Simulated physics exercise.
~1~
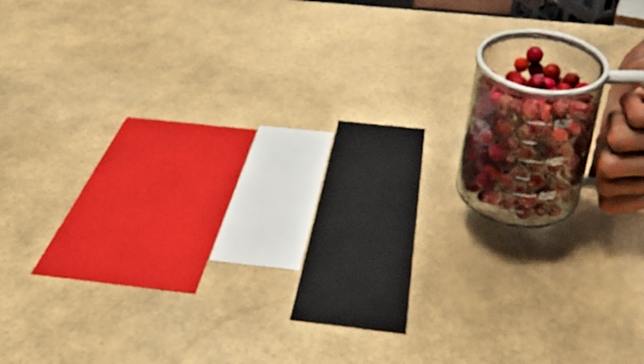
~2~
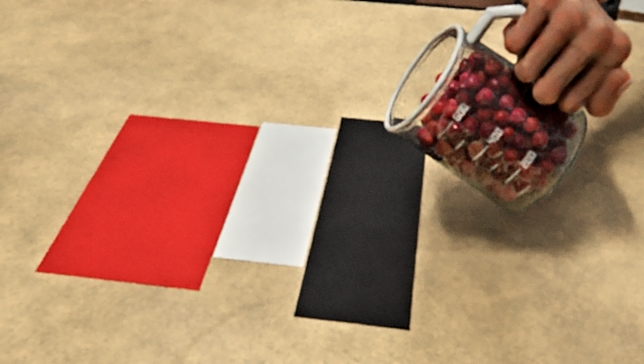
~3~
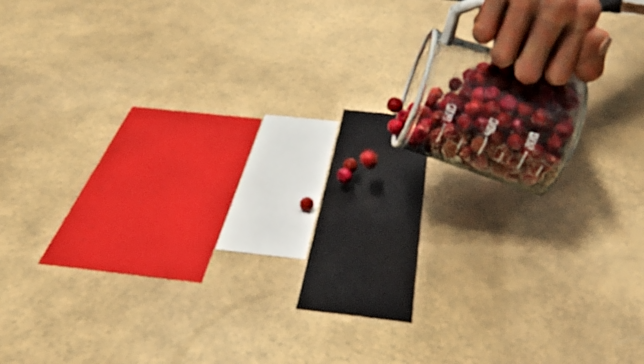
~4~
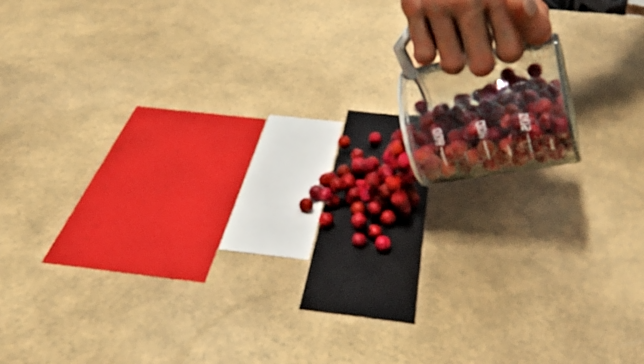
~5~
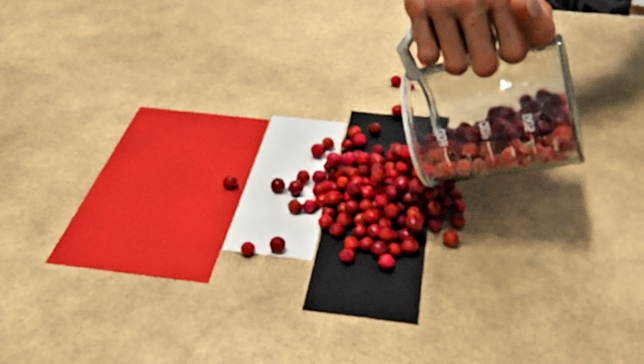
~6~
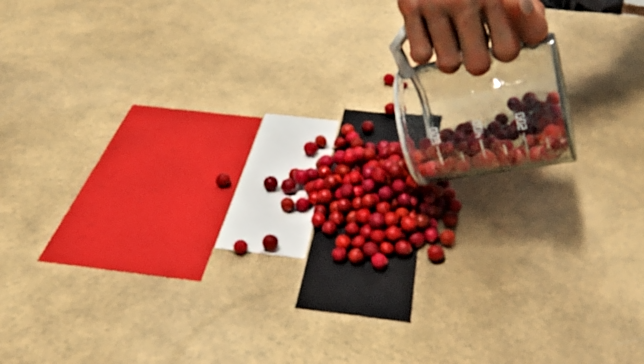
A glass jug full of red cranberries stands at the right, gripped by a hand, beside red, white and black mats laid side by side on a tan table. The hand lifts the jug and tips it leftward toward the black mat. A few berries drop from the rim first, then a thicker stream tumbles out as the jug leans further. They heap up on the black mat, with some rolling onto the white one and the bare table. By the end, one berry sits at the red mat's edge, while the jug, still tilted, keeps some berries inside.
